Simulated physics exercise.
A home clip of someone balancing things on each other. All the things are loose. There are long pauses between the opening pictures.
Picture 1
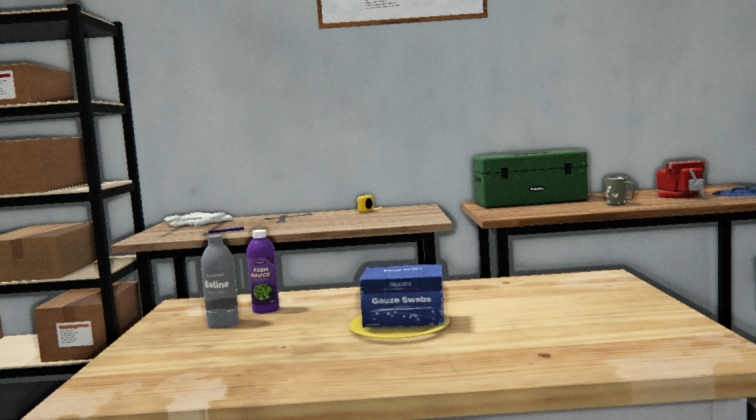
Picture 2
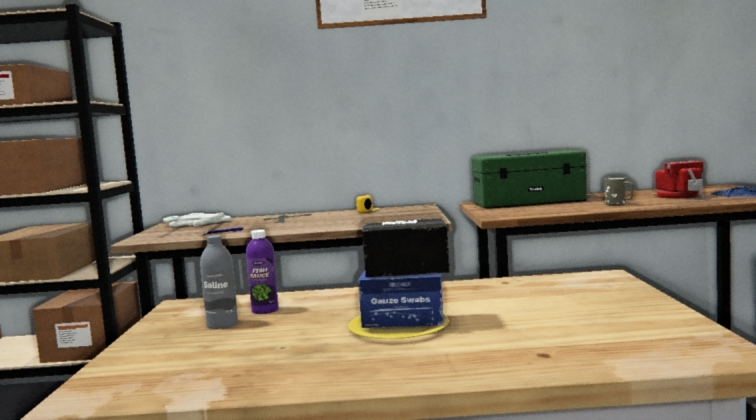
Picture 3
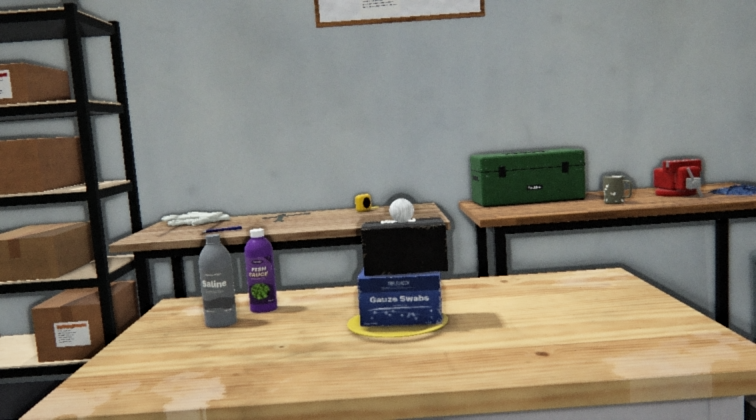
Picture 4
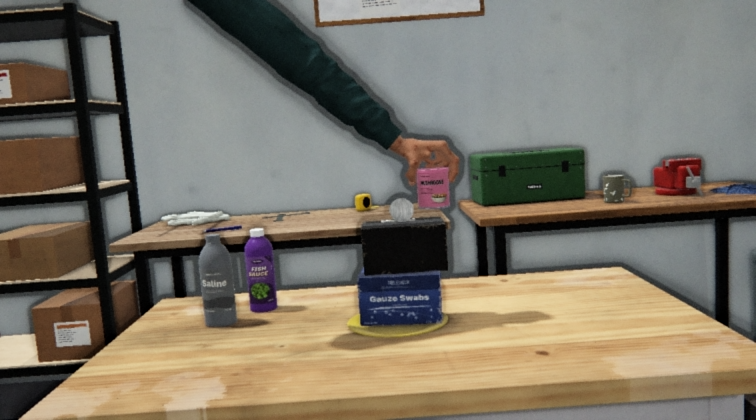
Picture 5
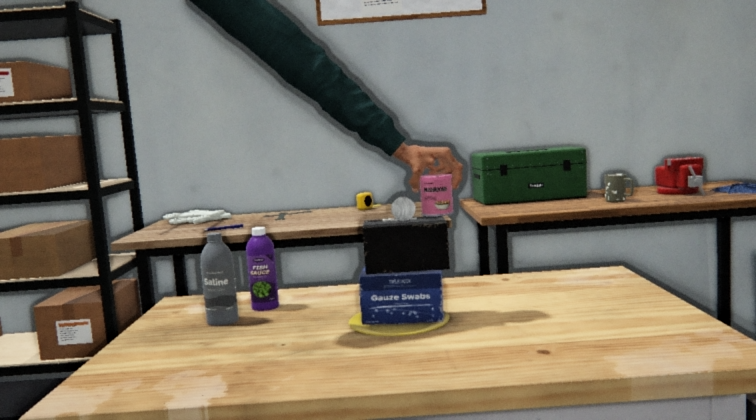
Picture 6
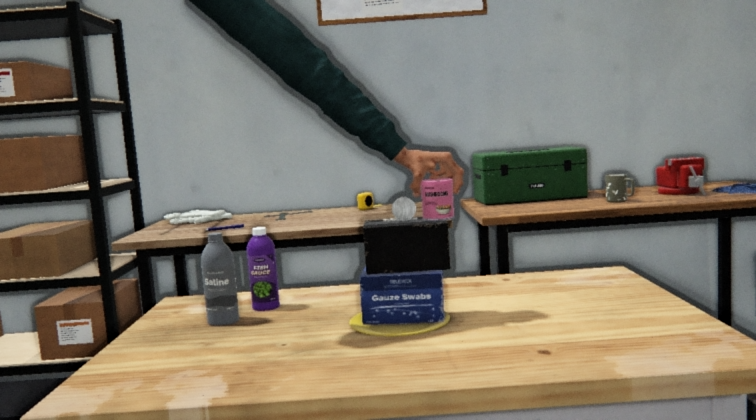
Blue box gaining a black box and then a white ball on top, a hand lowering and holding a pink container beside the ball.
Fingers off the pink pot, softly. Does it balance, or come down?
It holds.
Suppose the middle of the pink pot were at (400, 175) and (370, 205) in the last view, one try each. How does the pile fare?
First try: It comes apart; second try: It stays up.
Then, 0.30 s on from there, no change.
Then, 0.70 s on from there, pink pot resting near (437, 200).
In the end, all 7 unmoved. At the end, from the last picture's camera, pink pot near (437, 200). The pile keeps its balance.
